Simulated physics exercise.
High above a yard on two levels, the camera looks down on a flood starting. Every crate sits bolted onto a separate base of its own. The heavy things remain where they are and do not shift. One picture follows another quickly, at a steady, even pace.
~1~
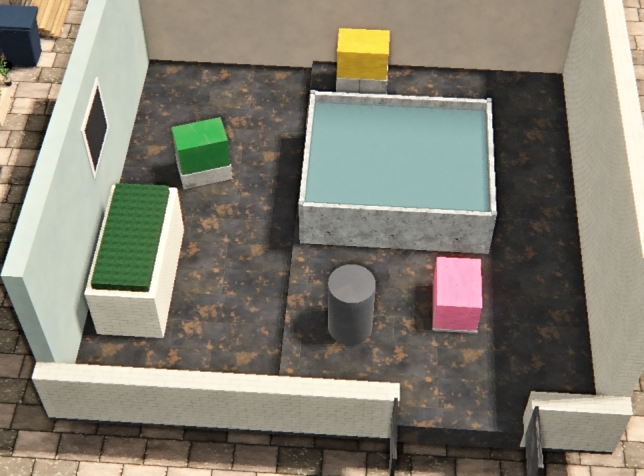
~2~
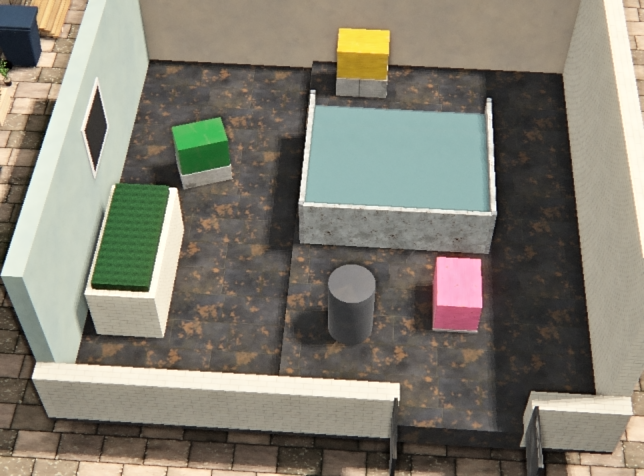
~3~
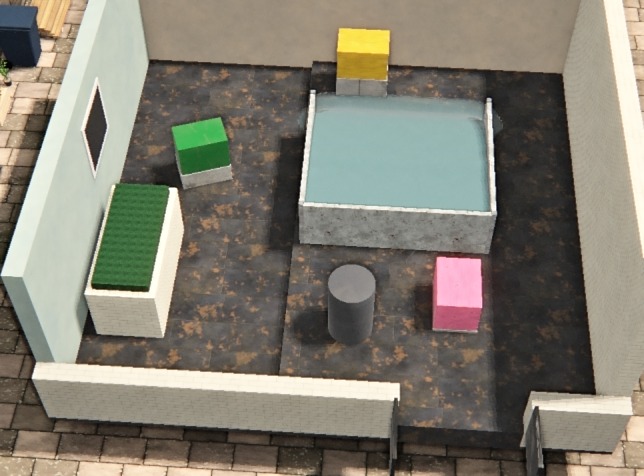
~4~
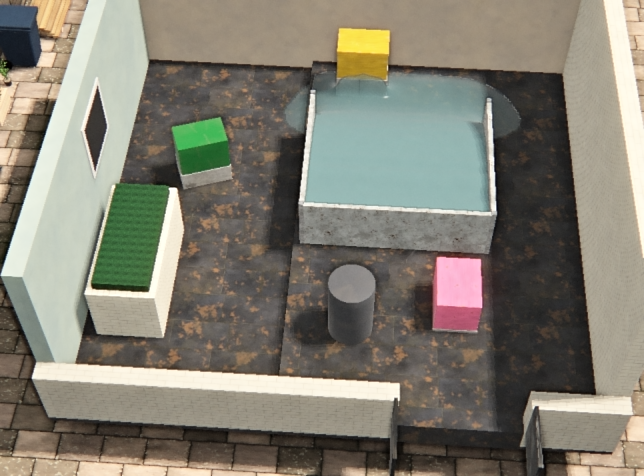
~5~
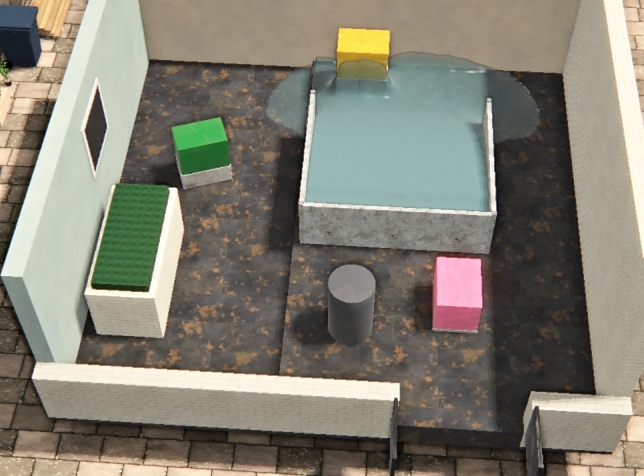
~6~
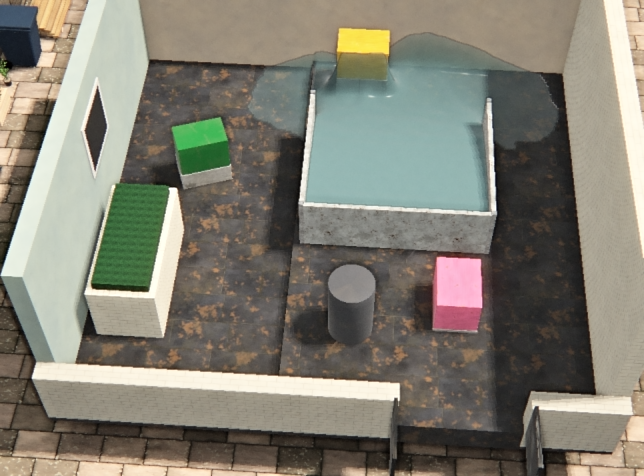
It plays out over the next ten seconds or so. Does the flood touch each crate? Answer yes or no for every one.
Green crate: No; yellow crate: Yes; pink crate: Yes.
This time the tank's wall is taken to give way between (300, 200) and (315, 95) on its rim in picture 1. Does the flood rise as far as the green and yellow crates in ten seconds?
Note: Green crate is overtopped; yellow crate is left dry.
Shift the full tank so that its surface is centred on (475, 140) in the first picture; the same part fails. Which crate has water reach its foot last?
Answer: The one in pink.
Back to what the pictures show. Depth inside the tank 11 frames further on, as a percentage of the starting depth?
Roughly 34 per cent.
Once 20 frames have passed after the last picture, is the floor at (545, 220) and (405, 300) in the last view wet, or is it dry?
Going by the order given, the first is inundated and the second still bare.
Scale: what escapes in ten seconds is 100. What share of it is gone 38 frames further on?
I'd say about 55 per cent.
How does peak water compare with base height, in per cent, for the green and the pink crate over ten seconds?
Roughly 80 per cent for the first, 250 per cent for the second.
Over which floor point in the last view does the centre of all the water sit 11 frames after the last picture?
At roughly (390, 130).
A moment on, water covers 20 % of the floor; the green crate not reached, the yellow crate water round its plinth, the pink crate not reached.
Next, water covers 35 % of the floor; the green crate not reached, the yellow crate water round its plinth, the pink crate not reached.
Then, water covers 60 % of the floor; the green crate water round its plinth, the yellow crate water round its plinth, the pink crate water round its plinth.
Later, water covers 85 % of the floor; the green crate water round its plinth, the yellow crate water round its plinth, the pink crate water round its plinth.
In the end, water covers 95 % of the floor; the green crate stayed above the water, the yellow crate was topped, the pink crate was topped.
